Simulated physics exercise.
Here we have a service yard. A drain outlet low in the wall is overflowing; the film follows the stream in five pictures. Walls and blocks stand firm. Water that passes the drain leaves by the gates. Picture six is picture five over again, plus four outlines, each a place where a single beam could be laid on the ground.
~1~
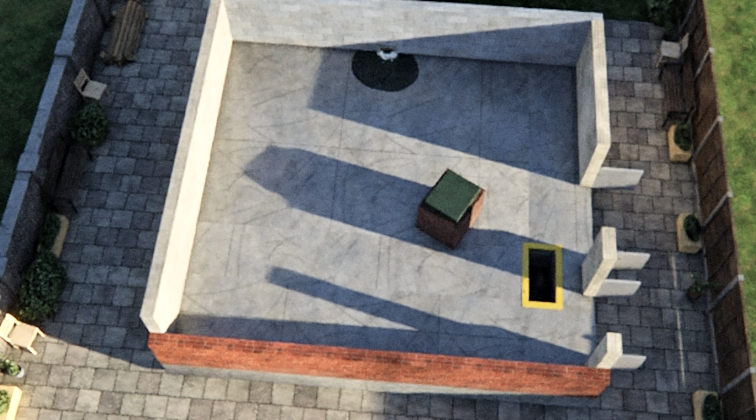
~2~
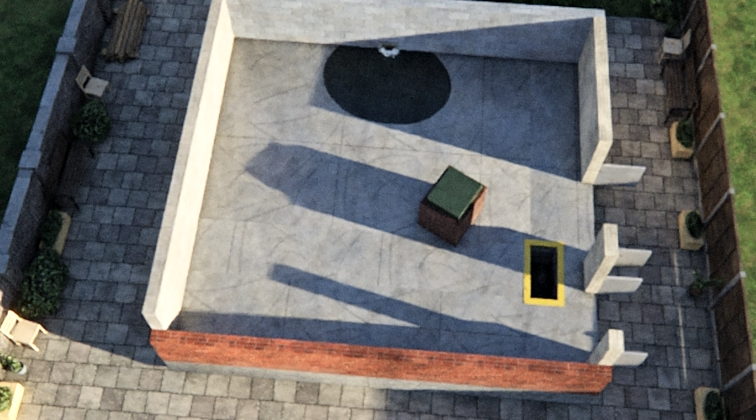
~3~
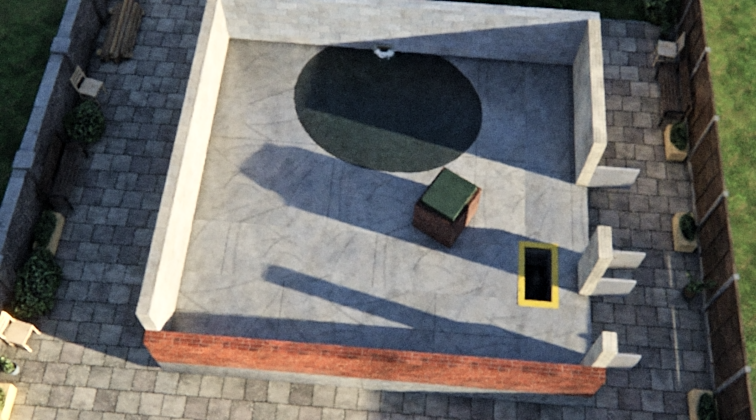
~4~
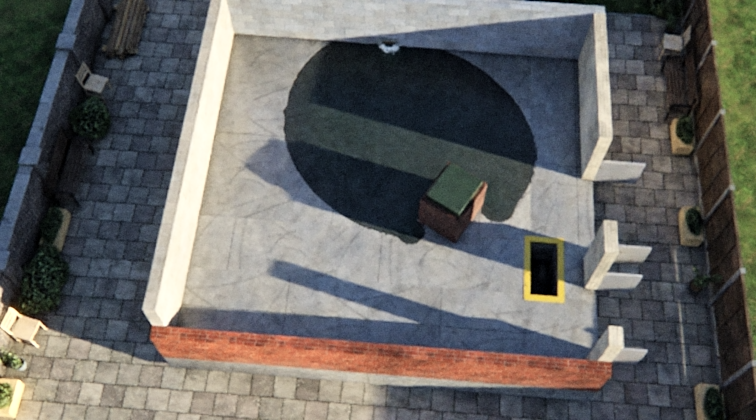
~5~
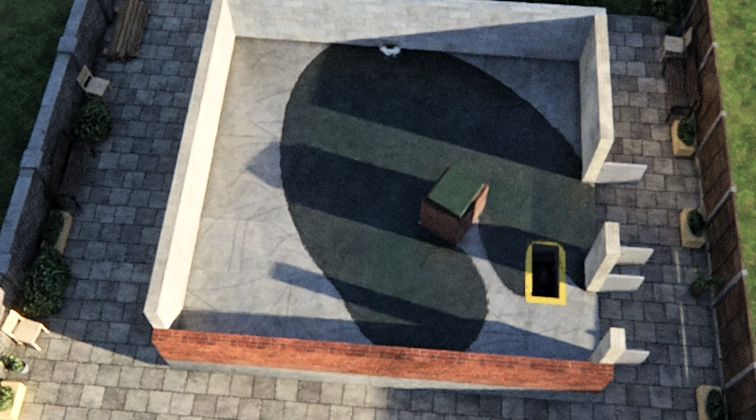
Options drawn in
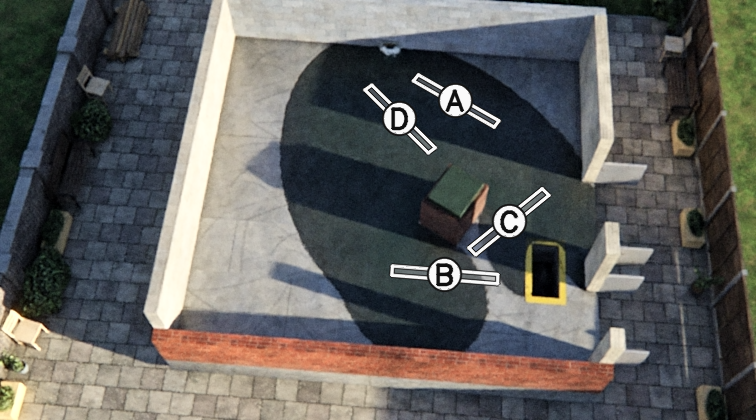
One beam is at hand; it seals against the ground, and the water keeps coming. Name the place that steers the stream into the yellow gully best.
Go for B.
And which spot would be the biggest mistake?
That is spot C.
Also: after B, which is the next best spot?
Here it is spot D.
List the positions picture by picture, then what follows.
Outfall at (387, 49); yellow gully at (542, 276); open gate at (584, 329); open gate at (581, 224); front seen at (384, 87), 2 % of the ground wet; yellow gully still dry, in the first frame.
Front seen at (391, 121), 8 % of the ground wet; yellow gully still dry, in the second frame.
Front seen at (415, 169), 18 % of the ground wet; yellow gully still dry, in the third frame.
Front seen at (511, 209), 32 % of the ground wet; yellow gully still dry, in the fourth frame.
Front seen at (467, 333), 52 % of the ground wet; yellow gully taking water, in the fifth frame.
On the marked copy, A from (415, 77) to (496, 123); B from (392, 270) to (497, 279); C from (472, 251) to (545, 191); D from (368, 87) to (431, 150).
With A, about 24 % of the stream goes into the yellow gully, about 76 % out by the gates.
With B, about 44 % of the stream goes into the yellow gully, about 56 % out by the gates.
With C, about 9 % of the stream goes into the yellow gully, about 90 % out by the gates.
With D, about 30 % of the stream goes into the yellow gully, about 70 % out by the gates.
